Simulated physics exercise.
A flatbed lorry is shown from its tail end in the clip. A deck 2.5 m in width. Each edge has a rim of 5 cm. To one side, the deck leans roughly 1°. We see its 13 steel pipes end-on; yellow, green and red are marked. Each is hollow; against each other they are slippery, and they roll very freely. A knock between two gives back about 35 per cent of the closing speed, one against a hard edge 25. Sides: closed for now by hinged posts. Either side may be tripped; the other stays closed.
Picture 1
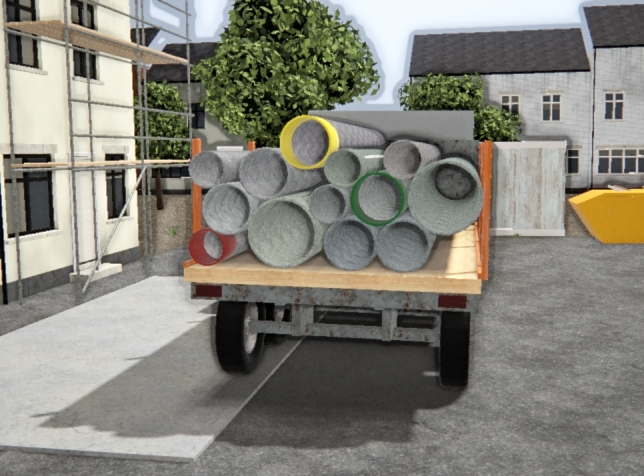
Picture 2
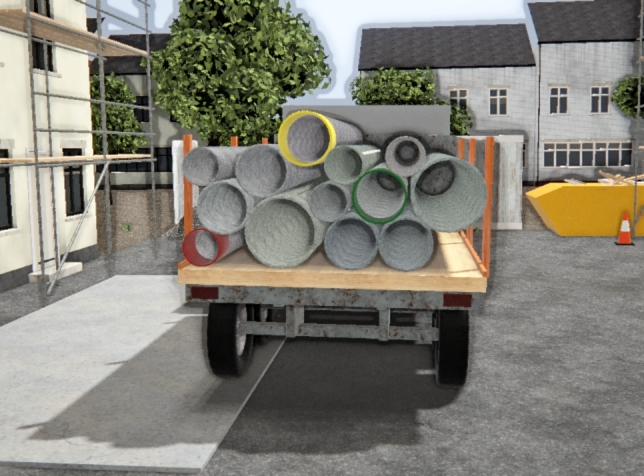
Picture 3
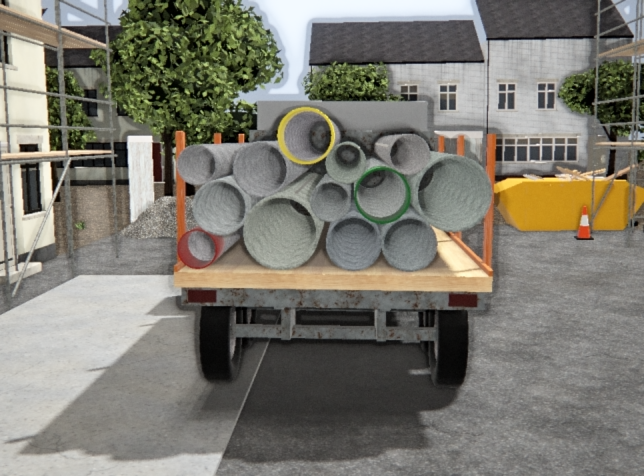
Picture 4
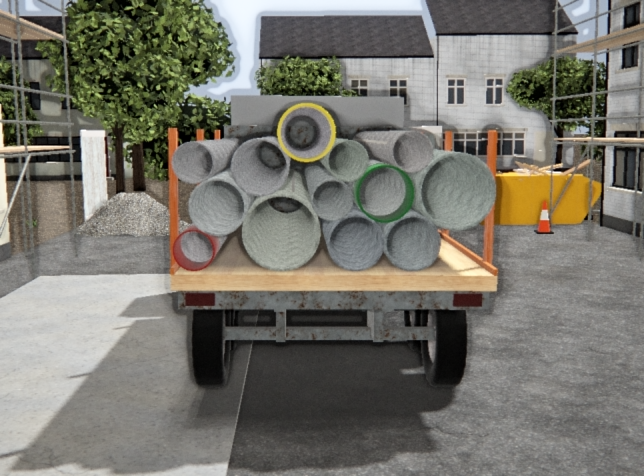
In a yard between houses and scaffolding, a flatbed trailer stacked with hollow grey pipes, some with yellow, green and red rims, stays still while the view shifts around its rear, bringing an orange cone into sight.
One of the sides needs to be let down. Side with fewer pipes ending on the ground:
Left.
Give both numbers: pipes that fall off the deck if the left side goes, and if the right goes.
Left case: 1. Right case: 5.
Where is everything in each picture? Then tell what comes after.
The first frame shows yellow (305, 142), green (377, 199), red (207, 247); the deck slopes 1° down to the right; 4 of the 13 make up the bottom layer; nothing moves.
The second frame shows yellow (304, 139), green (379, 197), red (202, 247); rims, left 5 cm, right 5 cm; nothing moves.
The third frame shows yellow (306, 136), green (383, 196), red (198, 249); side tops at (180, 137) and (492, 139); at rest.
The fourth frame shows yellow (307, 133), green (385, 194), red (194, 250); at rest.
Side on the left freed, after 0.8 s, yellow is up on others, 100 cm from the left edge; green is up on others, 85 cm from the right edge; red is on the deck, 15 cm from the left edge; 1 gone from the deck.
Side on the left freed, at the end, yellow is up on others, 100 cm from the left edge; green is up on others, 85 cm from the right edge; red is on the deck, 15 cm from the left edge; 1 gone from the deck.
Side on the right freed, after 1.7 s, yellow is up on others, 110 cm from the left edge; green is on the deck, 55 cm from the right edge, rolling right; red is on the deck, 15 cm from the left edge; 2 gone from the deck.
Side on the right freed, at the end, yellow is up on others, 55 cm from the right edge; green is on the ground to the right; red is on the deck, 20 cm from the left edge; 5 gone from the deck.
